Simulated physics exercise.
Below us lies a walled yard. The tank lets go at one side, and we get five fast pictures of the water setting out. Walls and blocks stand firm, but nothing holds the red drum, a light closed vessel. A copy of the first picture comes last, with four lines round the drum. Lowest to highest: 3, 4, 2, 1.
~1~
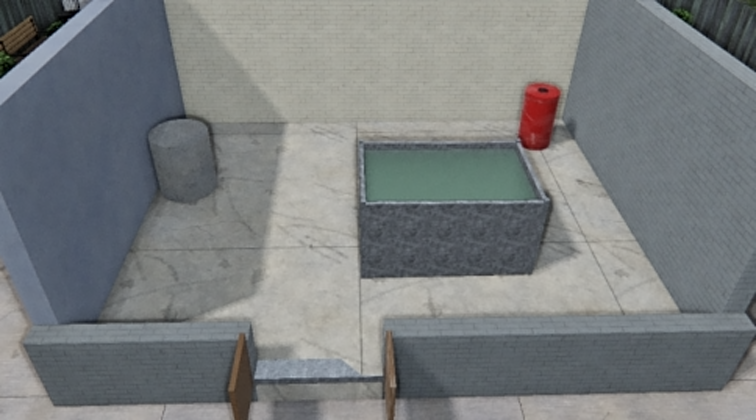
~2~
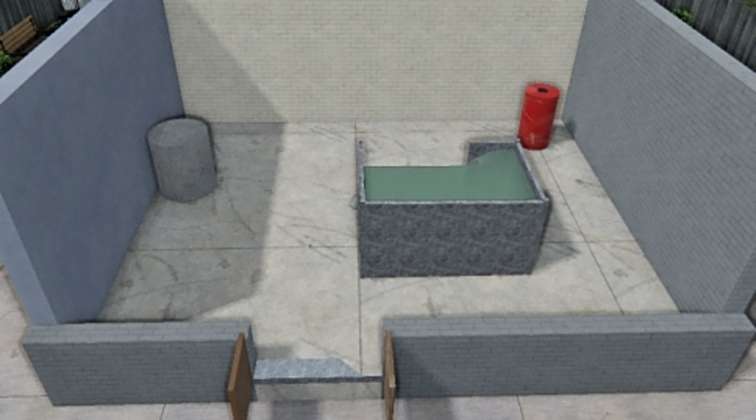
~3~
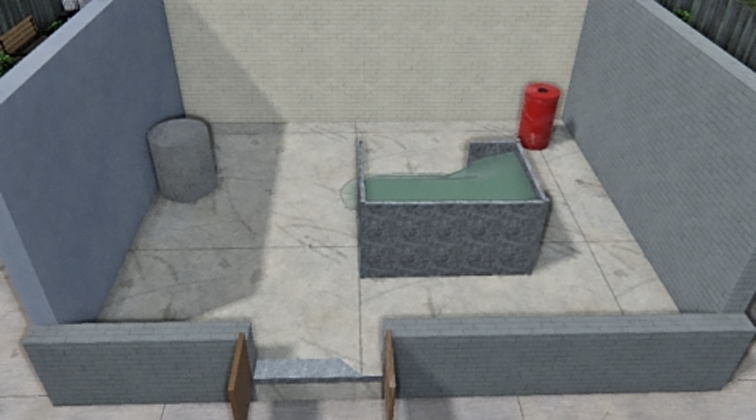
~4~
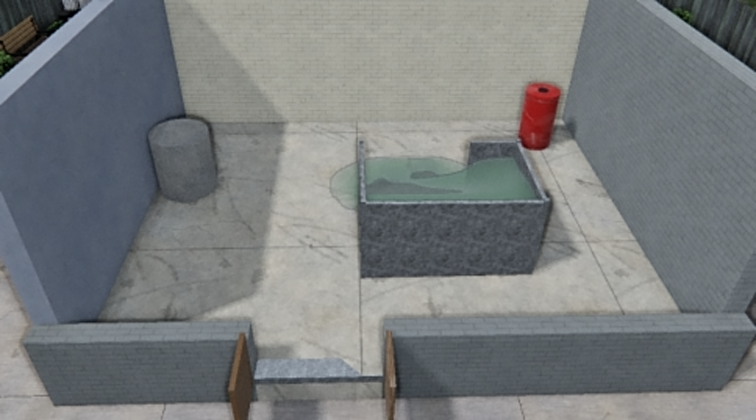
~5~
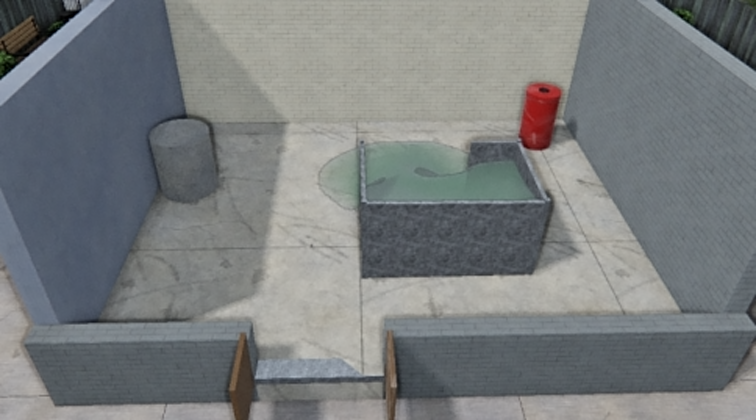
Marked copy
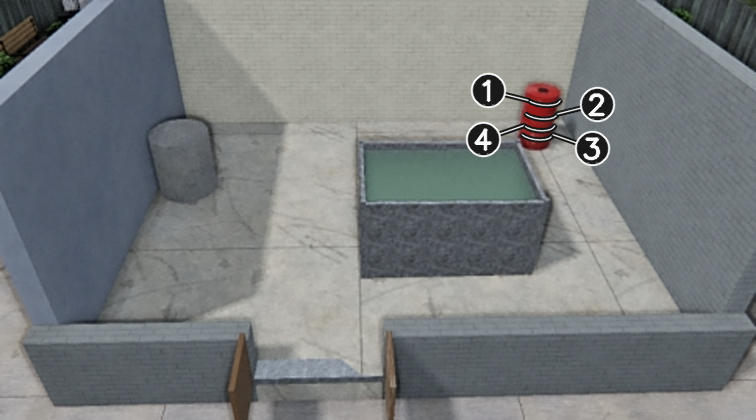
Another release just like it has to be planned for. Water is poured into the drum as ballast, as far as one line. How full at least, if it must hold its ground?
Line 4.
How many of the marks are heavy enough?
Three.
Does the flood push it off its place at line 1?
No, that is safe.
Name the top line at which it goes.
It is 3.
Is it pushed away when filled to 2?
No.
In white, 1 at (547, 105); 2 at (544, 119); 3 at (540, 140); 4 at (542, 130); from the bottom up 3, 4, 2, 1.
With 1, it does not move.
With 2, it does not move.
With 3, it is pushed about its own width away.
With 4, it does not move.
